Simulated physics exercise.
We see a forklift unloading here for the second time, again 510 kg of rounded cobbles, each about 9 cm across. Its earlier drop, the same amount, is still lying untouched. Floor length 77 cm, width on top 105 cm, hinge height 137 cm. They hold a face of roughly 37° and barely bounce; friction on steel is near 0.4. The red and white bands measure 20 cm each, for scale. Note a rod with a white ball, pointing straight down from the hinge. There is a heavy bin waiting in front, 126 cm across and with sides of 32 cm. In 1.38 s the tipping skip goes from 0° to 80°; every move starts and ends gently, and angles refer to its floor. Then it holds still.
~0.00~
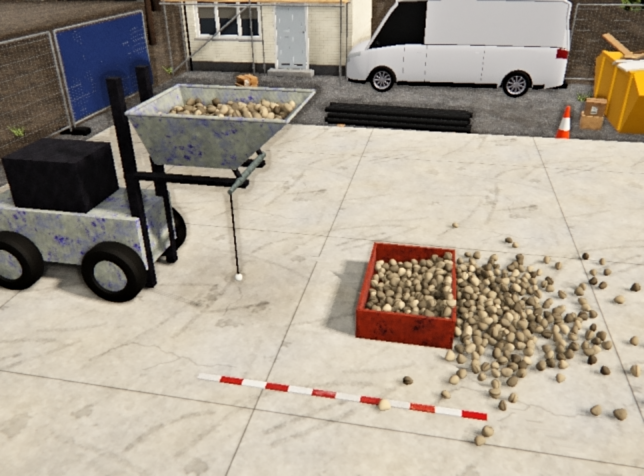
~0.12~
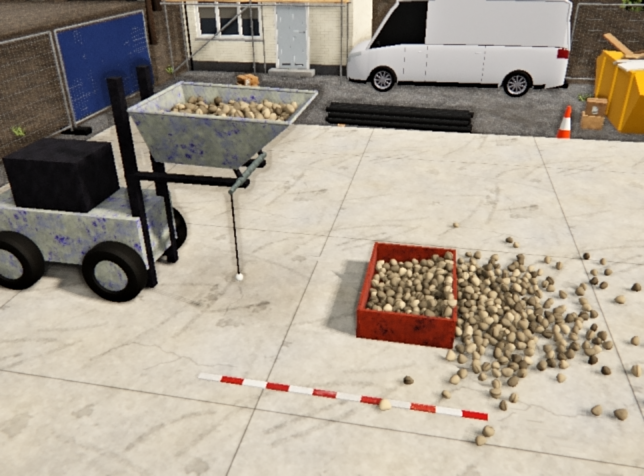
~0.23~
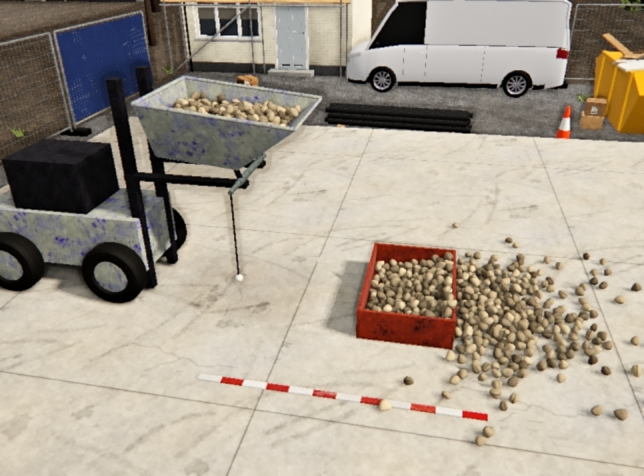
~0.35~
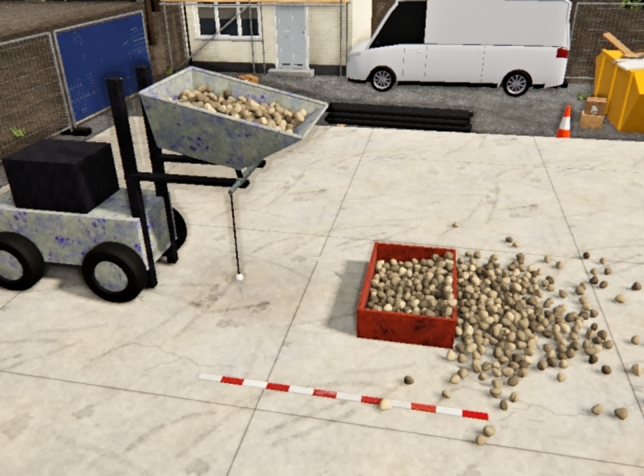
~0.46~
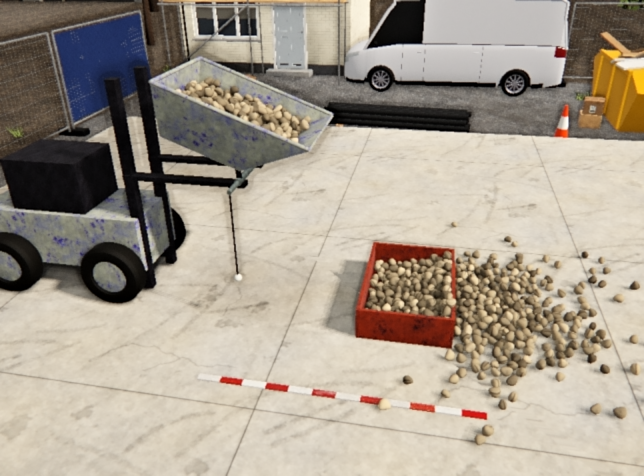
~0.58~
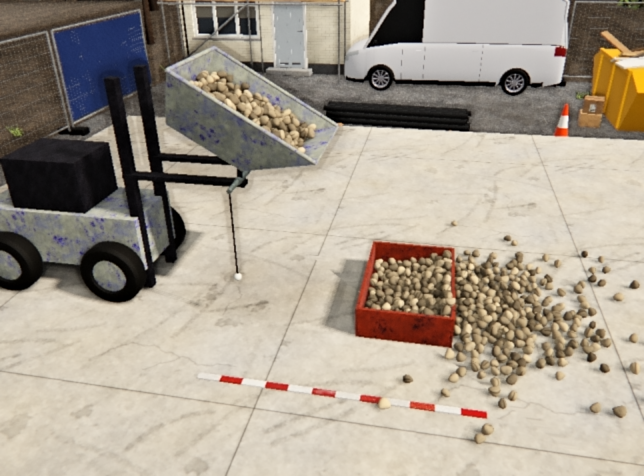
On a paved yard with a parked white van behind, a forklift at left holds a raised metal skip of rounded stones, which tilts steadily down to the right as its stones shift, while the red bin and scattered stones stay still.
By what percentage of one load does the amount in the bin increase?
59 %.
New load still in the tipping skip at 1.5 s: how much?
It keeps some 40 percent of its load.
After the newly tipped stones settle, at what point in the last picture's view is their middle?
Centre: Approx. (384, 285).
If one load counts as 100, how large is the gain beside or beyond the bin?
Near 10 %.
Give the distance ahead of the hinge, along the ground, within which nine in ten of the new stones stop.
Roughly 180 centimetres.
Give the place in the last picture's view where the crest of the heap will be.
Around (396, 266).
After 1.0 s the floor is at 67°; in per cent of one load, 99 in the tipping skip, 1 short of the bin, 46 in the bin, 53 beside or beyond the bin; the foremost stones are past the picture's edge.
After 1.5 s the floor is at 80°; in per cent of one load, 38 in the tipping skip, 36 short of the bin, 70 in the bin, 54 beside or beyond the bin; the foremost stones are past the picture's edge.
After 1.8 s the floor is at 80°; in per cent of one load, 4 in the tipping skip, 30 short of the bin, 104 in the bin, 60 beside or beyond the bin; the foremost stones are past the picture's edge.
After 4.4 s the floor is at 80°; in per cent of one load, 0 in the tipping skip, 31 short of the bin, 104 in the bin, 63 beside or beyond the bin; the foremost stones are past the picture's edge. Net gain in the bin, 59.
